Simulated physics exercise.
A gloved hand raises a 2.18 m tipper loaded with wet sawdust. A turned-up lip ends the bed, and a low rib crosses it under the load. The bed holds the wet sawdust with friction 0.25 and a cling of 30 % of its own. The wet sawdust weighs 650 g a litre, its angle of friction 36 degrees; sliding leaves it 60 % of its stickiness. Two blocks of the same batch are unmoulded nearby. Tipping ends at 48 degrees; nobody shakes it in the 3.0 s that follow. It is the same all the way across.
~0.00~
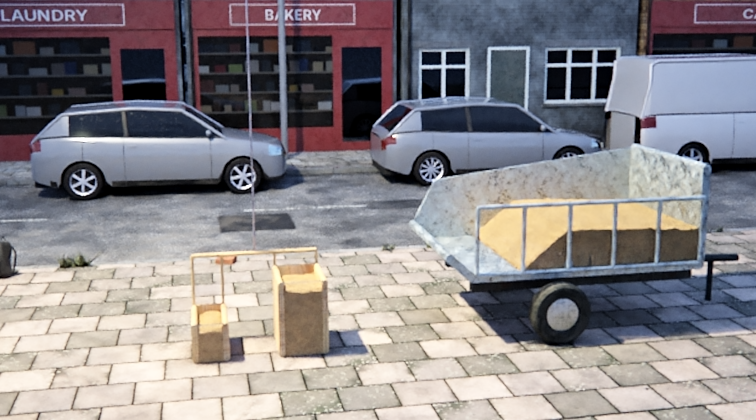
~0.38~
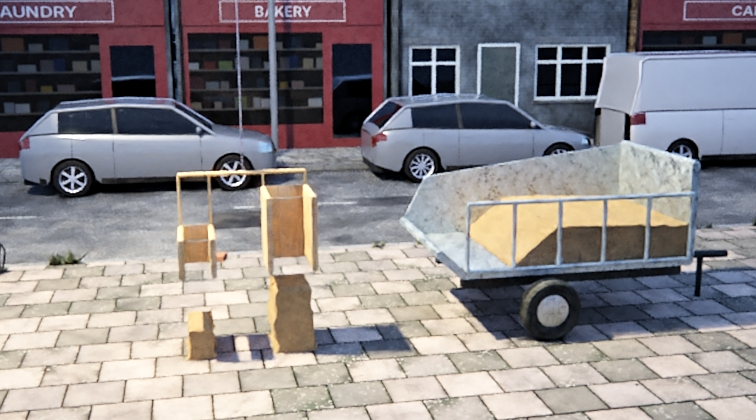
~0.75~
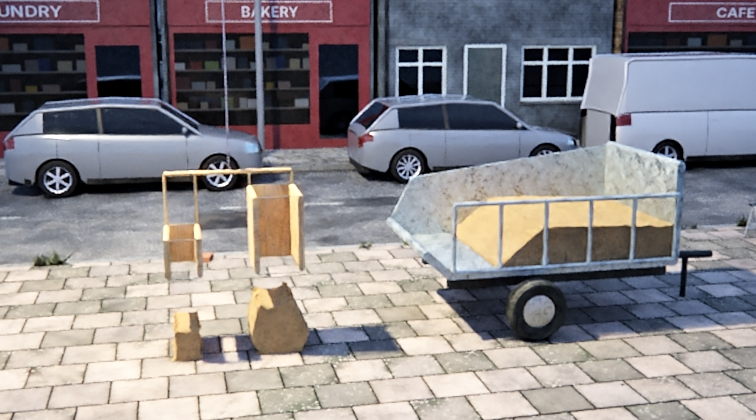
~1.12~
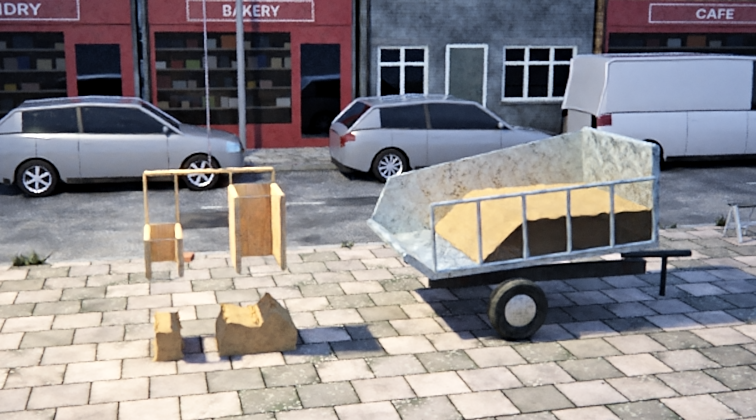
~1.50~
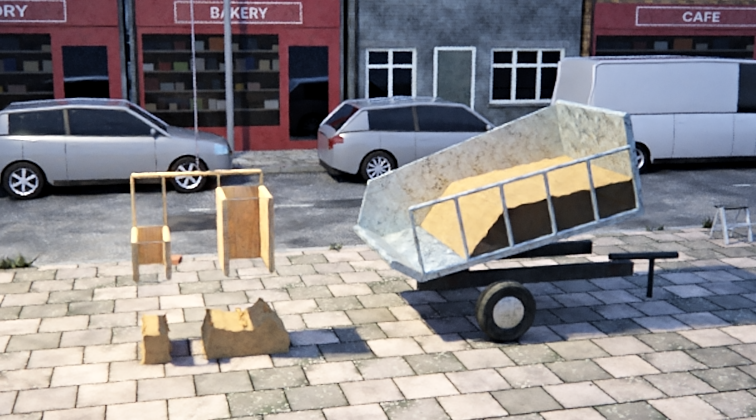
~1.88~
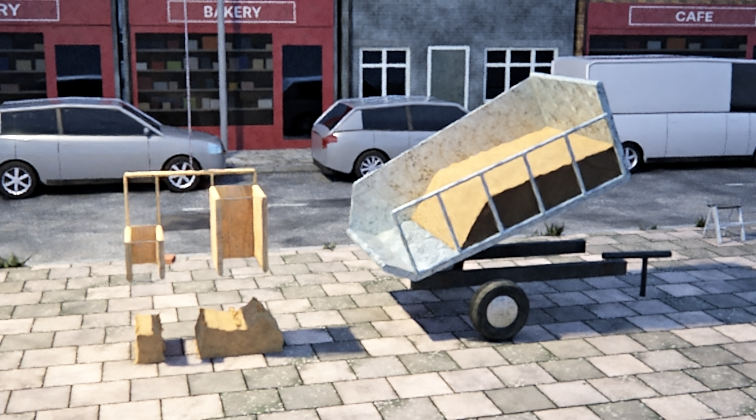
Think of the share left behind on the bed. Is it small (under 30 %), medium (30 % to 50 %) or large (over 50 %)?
The share left behind on the bed is small, under 30 %.
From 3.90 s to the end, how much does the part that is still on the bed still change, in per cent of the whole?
Near 40 %.
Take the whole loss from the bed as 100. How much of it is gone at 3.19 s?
About 10 %.
After 2.48 s, the tilt is 36 degrees and 100 % is on the bed.
After 3.19 s, the tilt is 48 degrees and 90 % is on the bed.
After 3.90 s, the tilt is 48 degrees and 61 % is on the bed.
After 4.62 s, the tilt is 48 degrees and 30 % is on the bed.
After 6.11 s, the tilt is 48 degrees and 20 % is on the bed.
